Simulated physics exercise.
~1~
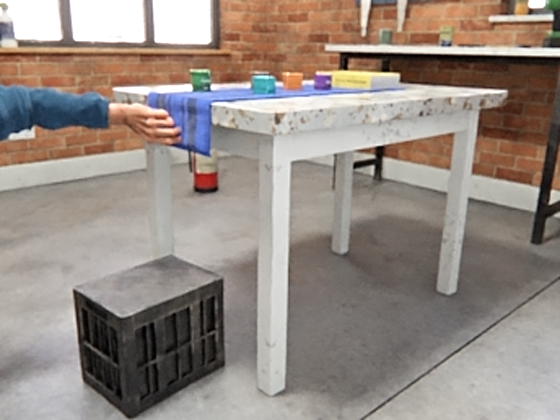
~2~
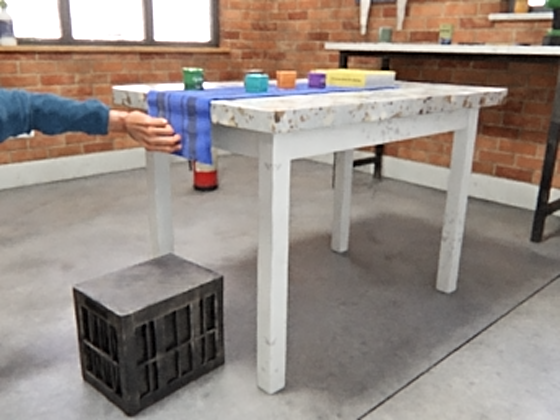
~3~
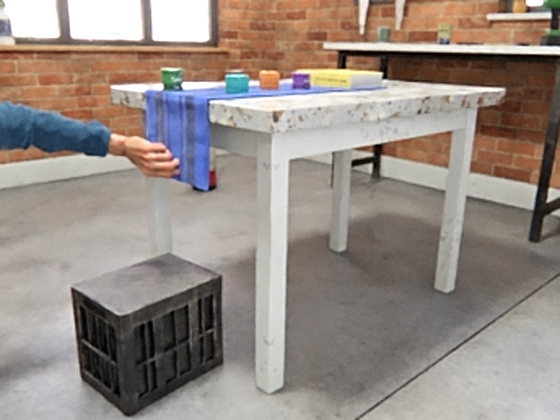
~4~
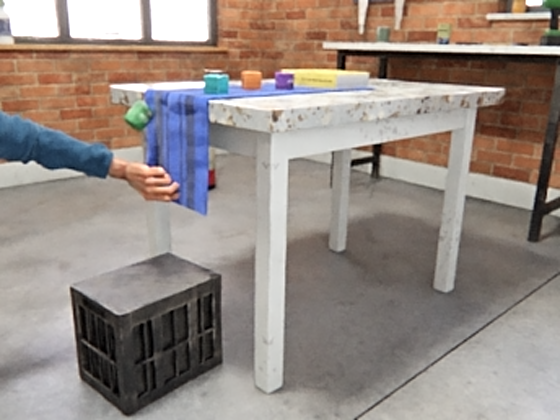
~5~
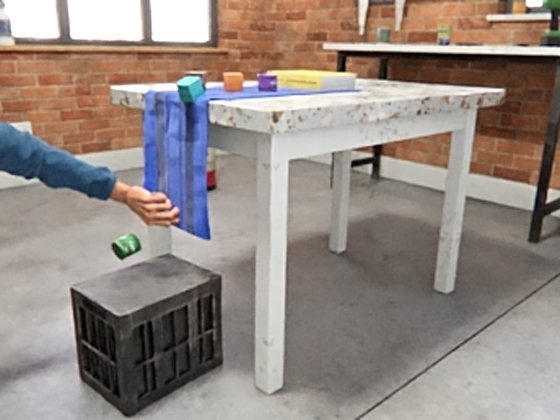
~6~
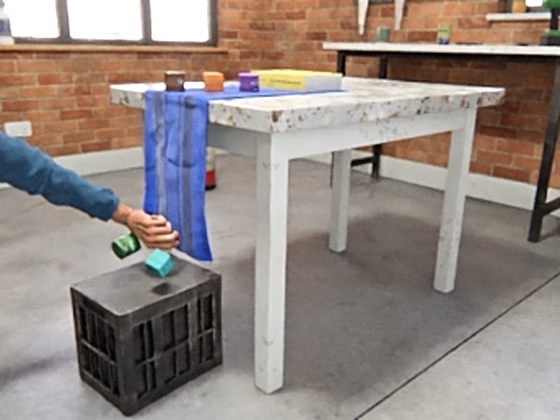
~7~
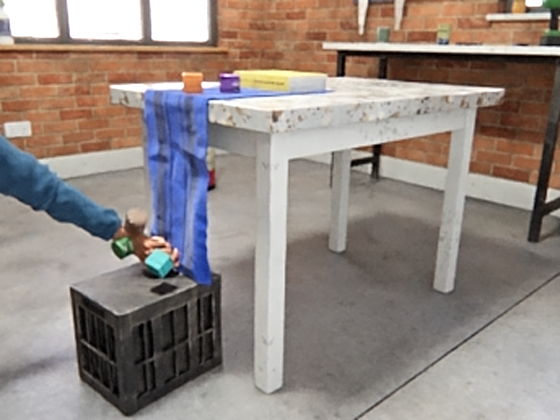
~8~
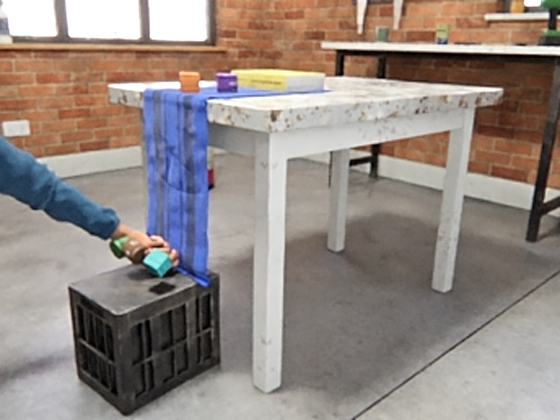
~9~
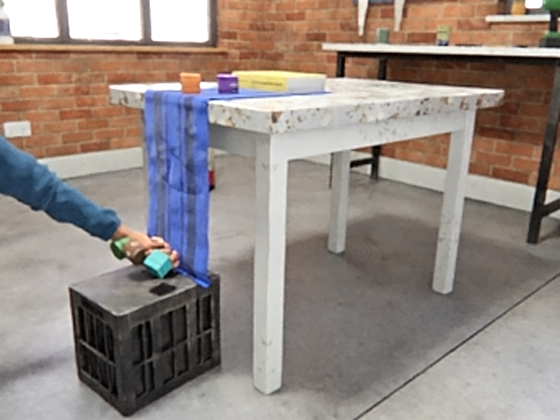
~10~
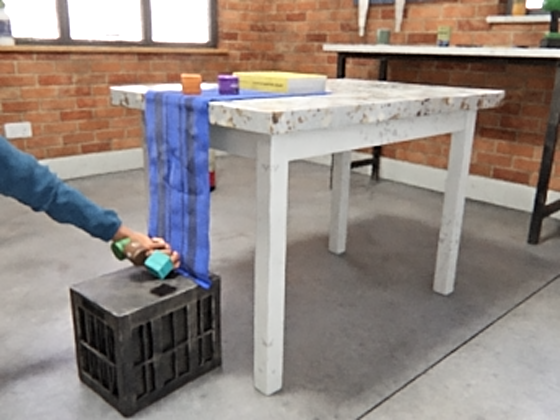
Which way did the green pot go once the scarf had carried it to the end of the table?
It went down, dropping from the table's left end toward the black crate.
